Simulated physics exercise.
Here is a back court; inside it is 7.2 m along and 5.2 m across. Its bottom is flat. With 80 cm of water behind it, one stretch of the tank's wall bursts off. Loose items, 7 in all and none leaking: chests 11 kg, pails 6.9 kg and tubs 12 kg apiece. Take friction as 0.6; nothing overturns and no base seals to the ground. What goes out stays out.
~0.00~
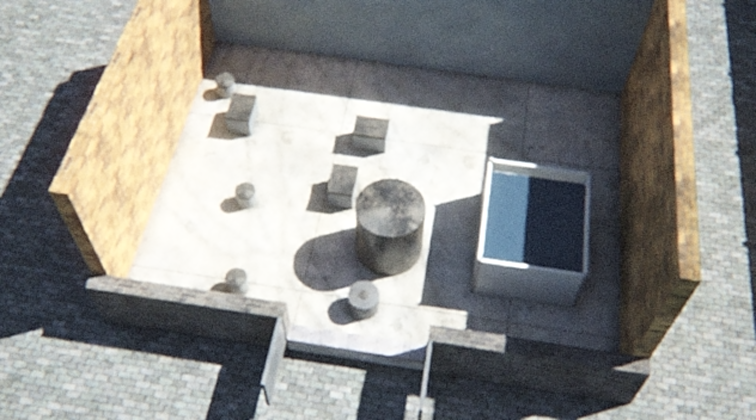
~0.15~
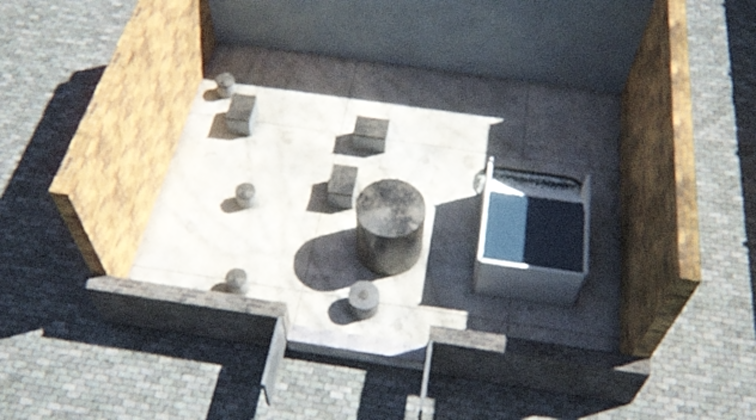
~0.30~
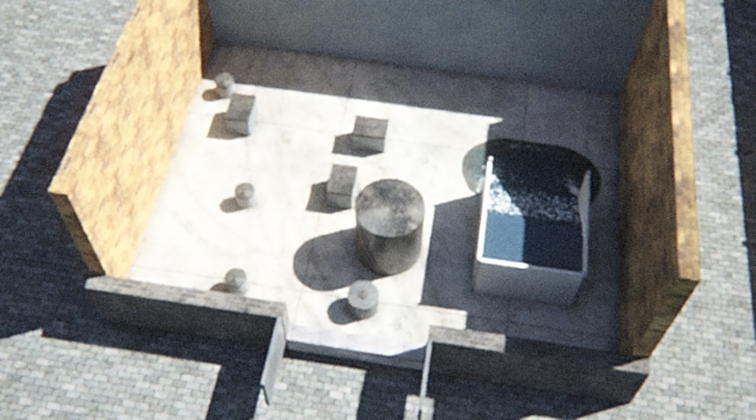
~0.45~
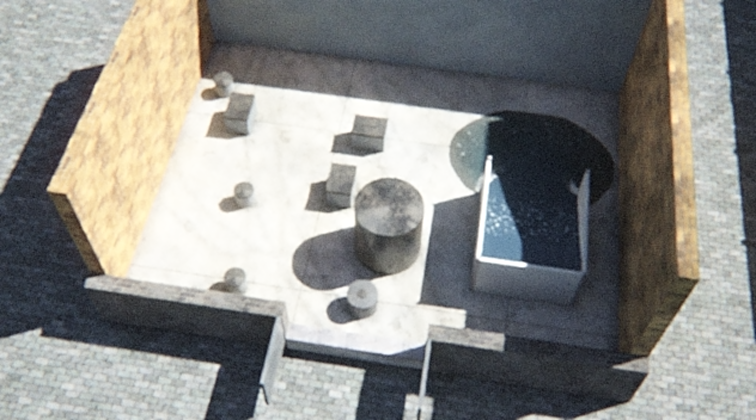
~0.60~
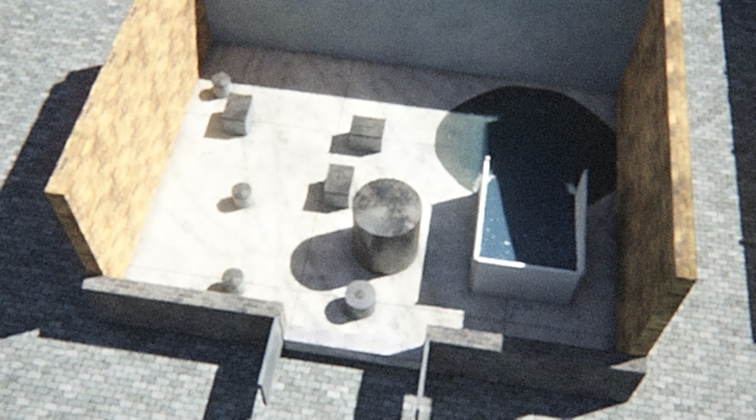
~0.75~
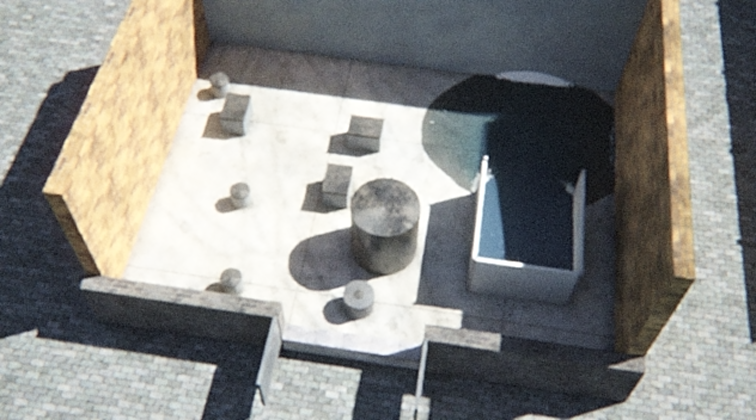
Water bursts from the far side of a white tank in a walled court and spreads in a widening dark, rounded pool toward the back wall, while the scattered grey blocks, small round objects and large cylinder stay still.
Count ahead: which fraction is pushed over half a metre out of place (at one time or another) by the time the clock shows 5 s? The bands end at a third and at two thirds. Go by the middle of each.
It is one to two thirds.
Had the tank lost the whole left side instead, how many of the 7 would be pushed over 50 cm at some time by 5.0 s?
Then 5.
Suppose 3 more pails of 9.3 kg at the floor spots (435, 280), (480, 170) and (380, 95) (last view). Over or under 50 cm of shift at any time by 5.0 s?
In turn: Under, over, past it.
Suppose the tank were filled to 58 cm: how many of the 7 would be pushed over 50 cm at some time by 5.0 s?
Then 1.
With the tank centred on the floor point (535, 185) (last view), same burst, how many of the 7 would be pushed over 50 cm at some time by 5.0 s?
Then 3.
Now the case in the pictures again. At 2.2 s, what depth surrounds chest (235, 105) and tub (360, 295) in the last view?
Roughly 0 and 0 cm.
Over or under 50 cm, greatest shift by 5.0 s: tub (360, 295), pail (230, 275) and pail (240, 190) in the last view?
In that order: Short of it, under, less.
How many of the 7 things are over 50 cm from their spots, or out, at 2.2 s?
I count 0.
After 1.1 s 0 of 7 are over 50 cm from their spots; 0 afloat.
After 2.2 s 0 of 7 are over 50 cm from their spots; 0 afloat.
After 3.5 s 0 of 7 are over 50 cm from their spots; 1 afloat.
After 5.0 s 3 of 7 are over 50 cm from their spots, and 3 have been at some point; 2 afloat.
